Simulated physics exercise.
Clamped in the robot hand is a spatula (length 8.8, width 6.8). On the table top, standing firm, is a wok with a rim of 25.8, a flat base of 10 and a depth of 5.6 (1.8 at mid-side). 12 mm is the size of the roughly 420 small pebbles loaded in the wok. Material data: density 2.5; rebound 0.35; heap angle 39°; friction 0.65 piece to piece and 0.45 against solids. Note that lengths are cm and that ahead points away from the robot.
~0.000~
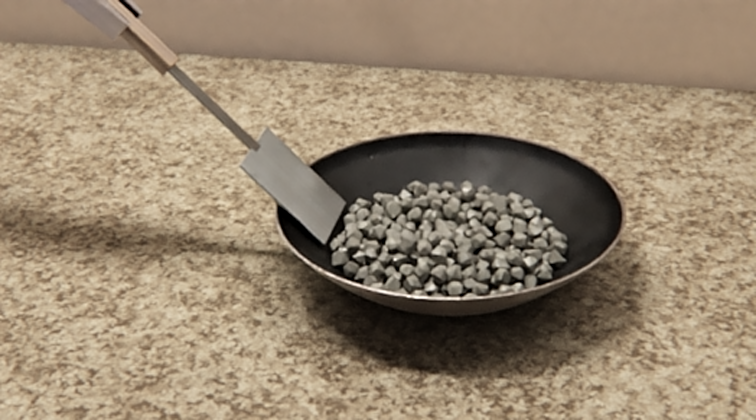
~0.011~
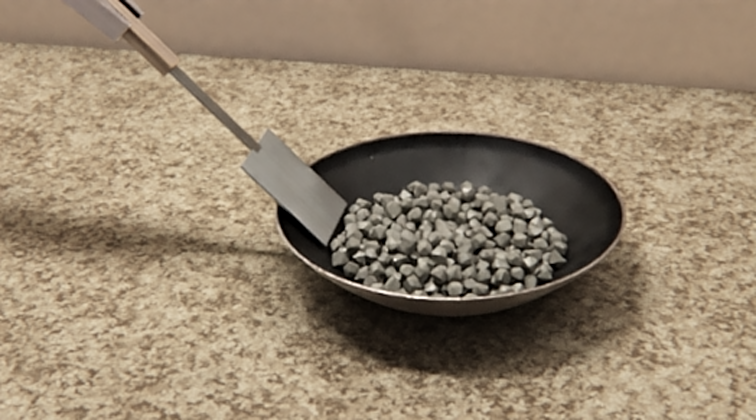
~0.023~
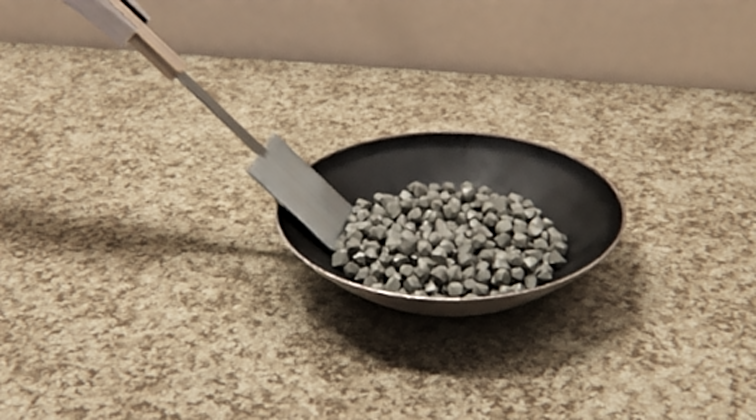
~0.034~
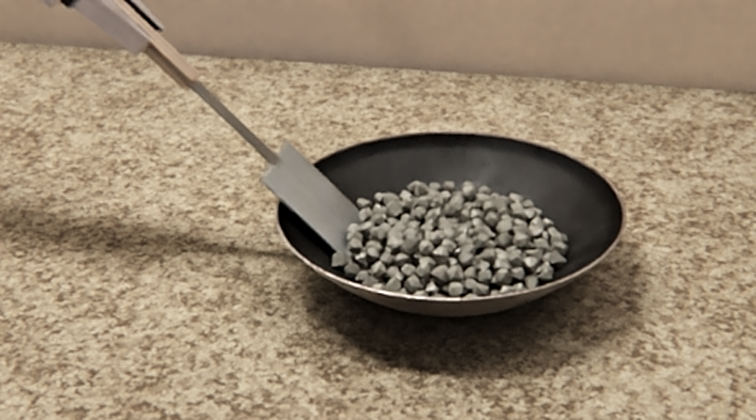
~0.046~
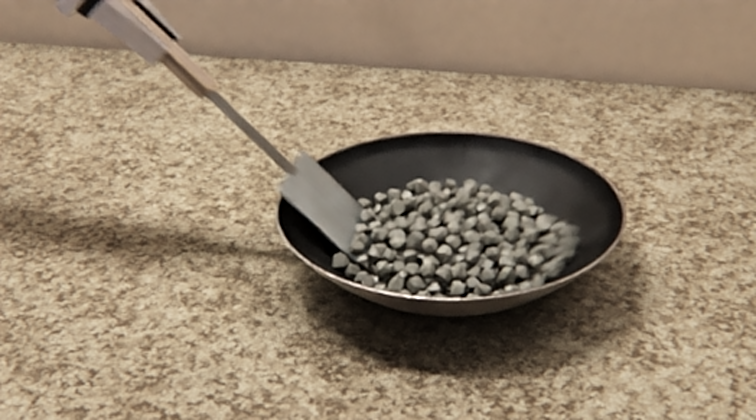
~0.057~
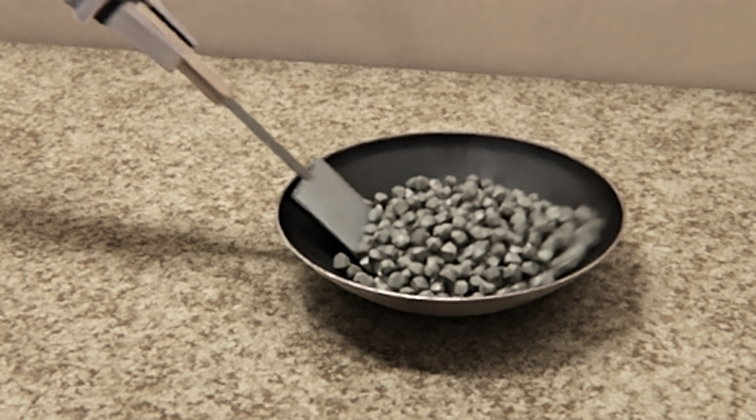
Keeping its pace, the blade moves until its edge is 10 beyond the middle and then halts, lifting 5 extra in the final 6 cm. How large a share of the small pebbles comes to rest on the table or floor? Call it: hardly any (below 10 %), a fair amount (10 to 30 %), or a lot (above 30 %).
A lot.
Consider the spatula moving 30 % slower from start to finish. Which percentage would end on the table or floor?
I'd reckon close to 45 per cent.
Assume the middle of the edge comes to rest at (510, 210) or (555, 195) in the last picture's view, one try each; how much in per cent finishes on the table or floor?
Respectively some 15 and 35 percent end on the table or floor.
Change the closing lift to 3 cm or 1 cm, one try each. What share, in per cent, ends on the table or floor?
Result, in order: Approx. 50 % and 50 %.
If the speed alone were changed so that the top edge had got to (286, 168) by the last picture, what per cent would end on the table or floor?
Near 45 in a hundred.
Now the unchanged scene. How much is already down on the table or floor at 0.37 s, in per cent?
Share at that moment: About 25 %.
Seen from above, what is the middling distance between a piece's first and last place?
Some 13 cm.
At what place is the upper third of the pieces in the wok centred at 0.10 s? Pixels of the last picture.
(535, 222).
By 0.10 s, sloping 45°, highest piece 10 above the table; 401 in the wok, 17 on the blade or in flight.
By 0.15 s, sloping 45°, highest piece 14 above the table; 375 in the wok, 43 on the blade or in flight.
By 0.37 s, sloping 45°, highest piece 23 above the table; 219 in the wok, 114 on the table or floor, 85 on the blade or in flight.
By 1.42 s, sloping 45°, highest piece 6 above the table; 219 in the wok, 199 on the table or floor.
Final count, 219 in the wok, 199 on the table or floor. That is 48 % on the table or floor.
